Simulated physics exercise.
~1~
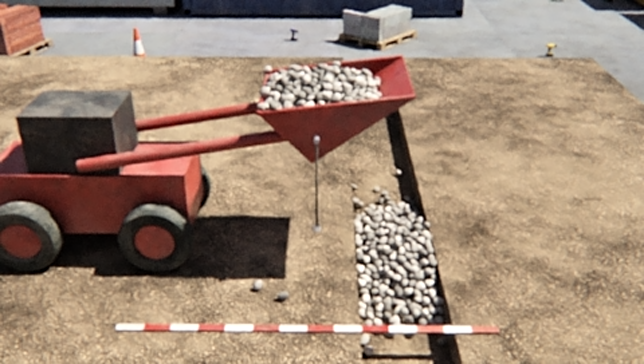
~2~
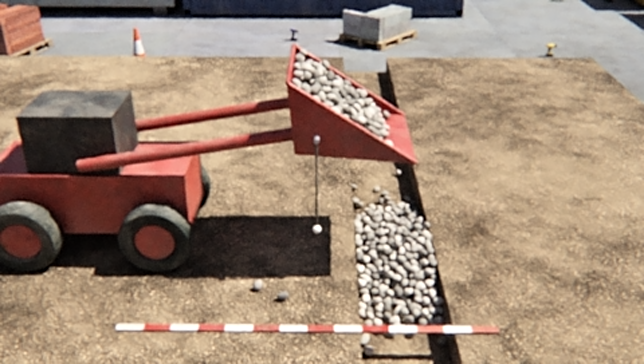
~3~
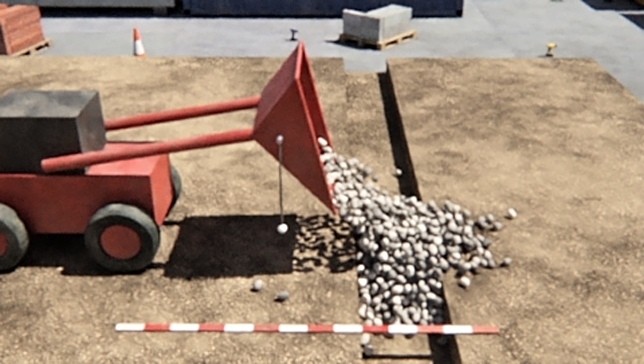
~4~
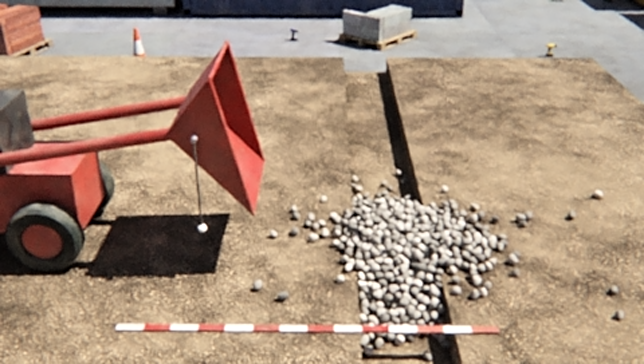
The clip shows a red wheeled loader tipping its raised bucket of pale rounded stones onto an earlier heap in a narrow trench, then backing left with the bucket empty, leaving a larger pile filling and covering part of the trench, with stones scattered on both sides.
